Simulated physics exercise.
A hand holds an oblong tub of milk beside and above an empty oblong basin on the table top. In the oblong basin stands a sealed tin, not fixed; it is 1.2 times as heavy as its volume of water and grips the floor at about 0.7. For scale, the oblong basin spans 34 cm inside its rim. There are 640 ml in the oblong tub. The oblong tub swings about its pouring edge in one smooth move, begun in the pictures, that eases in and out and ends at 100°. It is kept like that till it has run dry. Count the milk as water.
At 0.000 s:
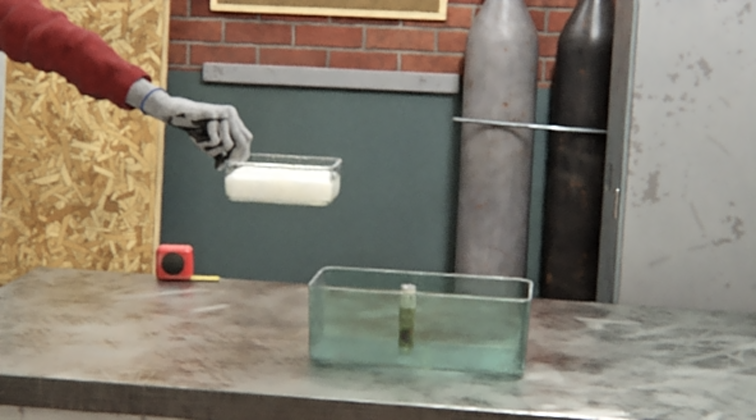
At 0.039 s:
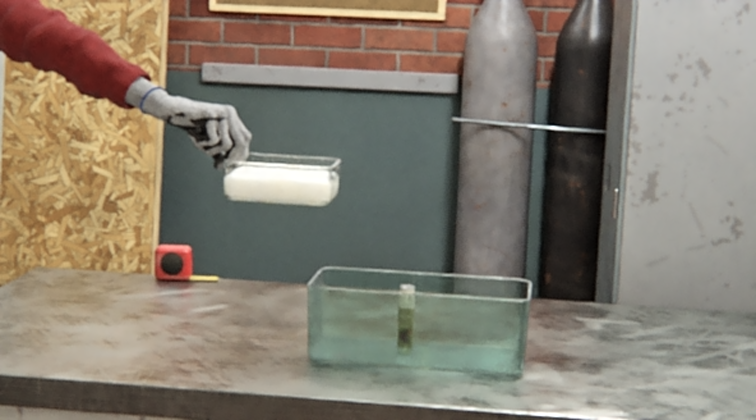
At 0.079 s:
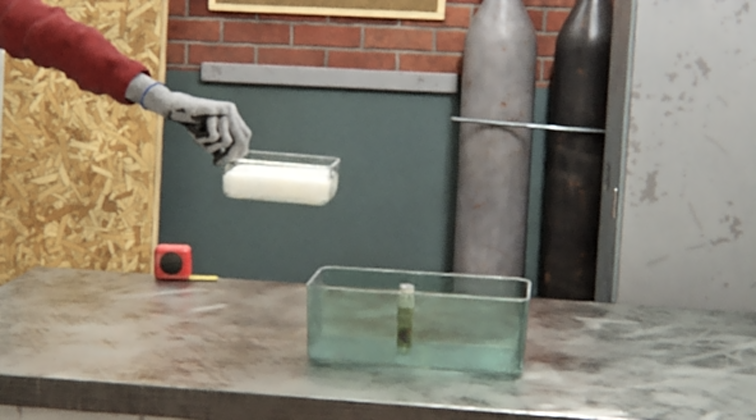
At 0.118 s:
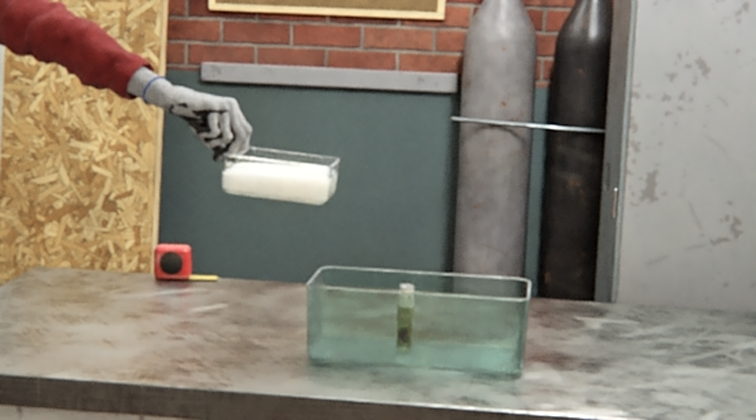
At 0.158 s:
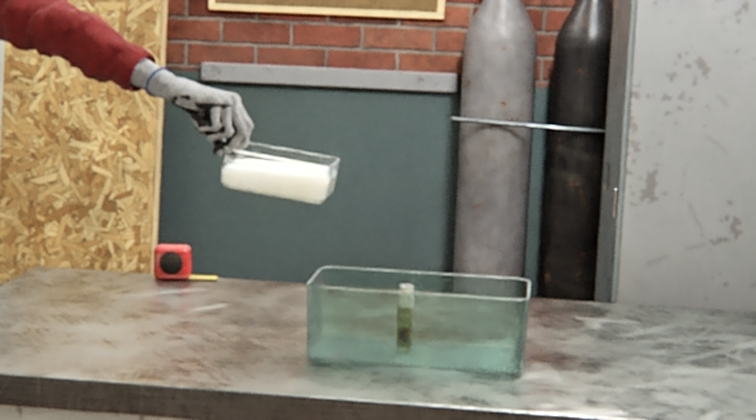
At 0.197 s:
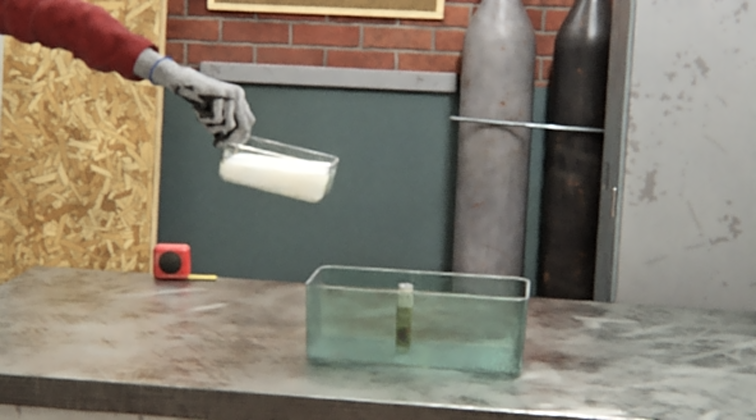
A gloved hand holds a clear tub of milk above a glass basin on a table, slowly tilting it slightly rightward.
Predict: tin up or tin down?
The tin keeps standing.
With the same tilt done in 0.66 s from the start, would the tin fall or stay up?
Then it keeps standing.
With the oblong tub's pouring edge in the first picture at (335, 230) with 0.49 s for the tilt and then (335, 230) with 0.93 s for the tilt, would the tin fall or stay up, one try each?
First it falls; then it goes over.
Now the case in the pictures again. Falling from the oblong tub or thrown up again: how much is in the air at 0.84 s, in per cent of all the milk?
About 14 per cent.
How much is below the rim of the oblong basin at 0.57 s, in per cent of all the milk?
About 2 per cent.
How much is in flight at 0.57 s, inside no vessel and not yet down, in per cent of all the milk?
Near 52 in a hundred.
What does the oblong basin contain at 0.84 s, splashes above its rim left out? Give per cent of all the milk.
Near 72 in a hundred.
By 0.57 s the tilt is 67° and 45 per cent is still to pour; the tin stands where it began.
By 0.84 s the tilt is 98° and 8 per cent is still to pour; the tin stands where it began.
By 1.12 s the tilt is 100° and 0 per cent is still to pour; the tin stands where it began.
By 1.43 s the tilt is 100° and 0 per cent is still to pour; the tin stands where it began.
At rest the tin stands where it began.
